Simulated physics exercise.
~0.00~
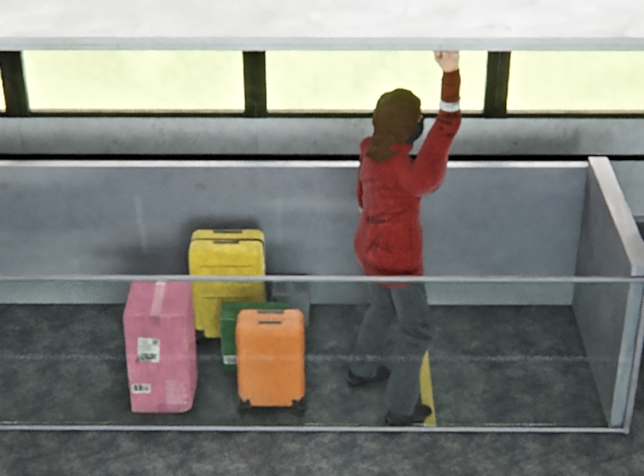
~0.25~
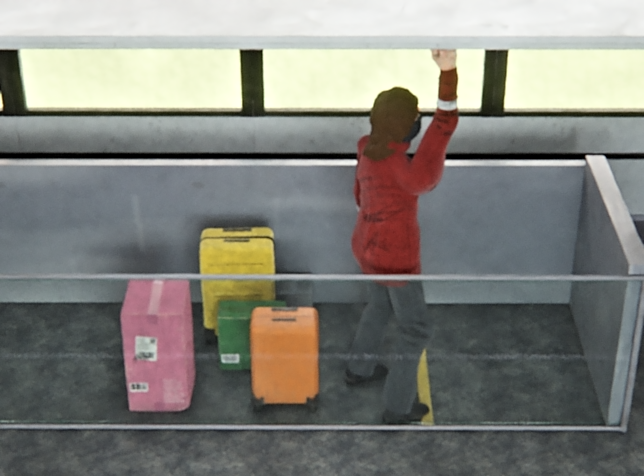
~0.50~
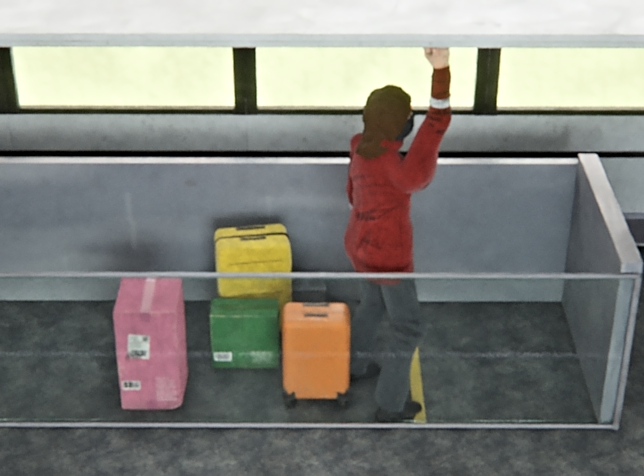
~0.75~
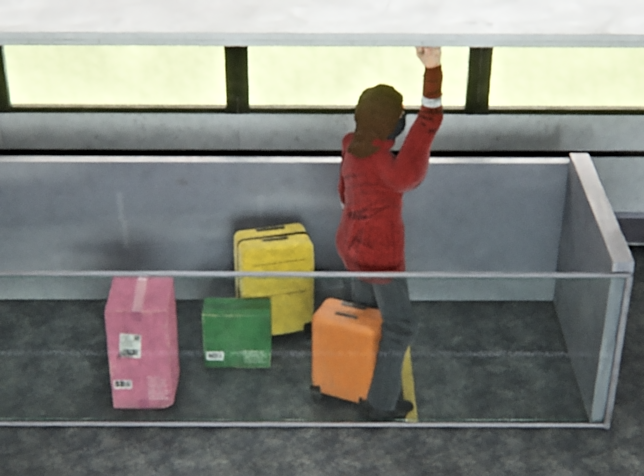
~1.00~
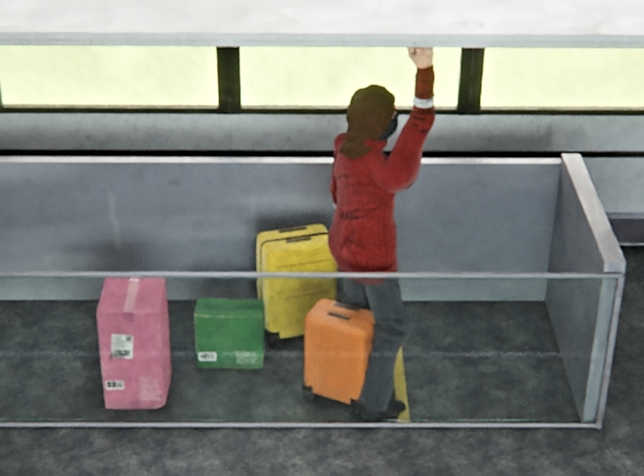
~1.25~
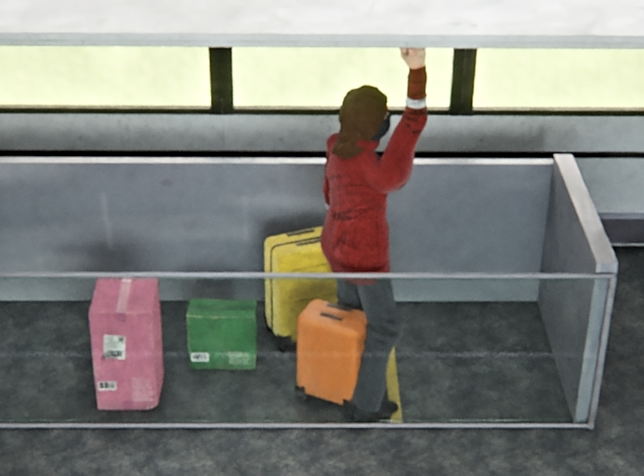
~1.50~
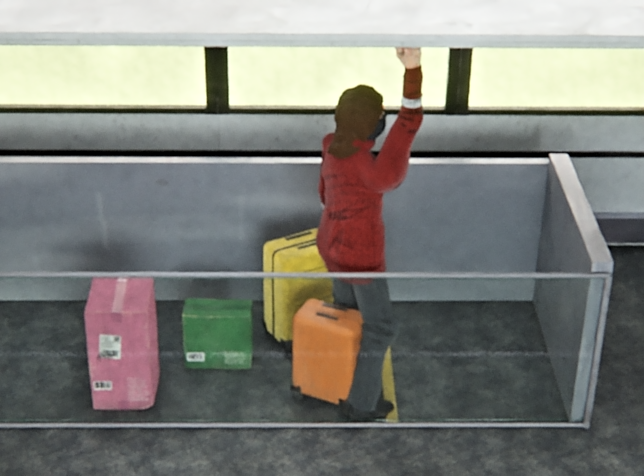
An orange wheeled case and a larger yellow one stand upright in a grey, glass-fronted bus bay, seen from slightly above, with a tall pink bag and a green carton to the left. A passenger in a red jacket, right of the cases, grips the rail overhead with a raised arm and stays put. Both cases roll right, the yellow one uncovering the green carton behind the orange one. The orange case reaches the passenger's legs and stops, while the yellow one rolls on behind the passenger. The view pans slightly right, and all rest upright, short of the yellow line.
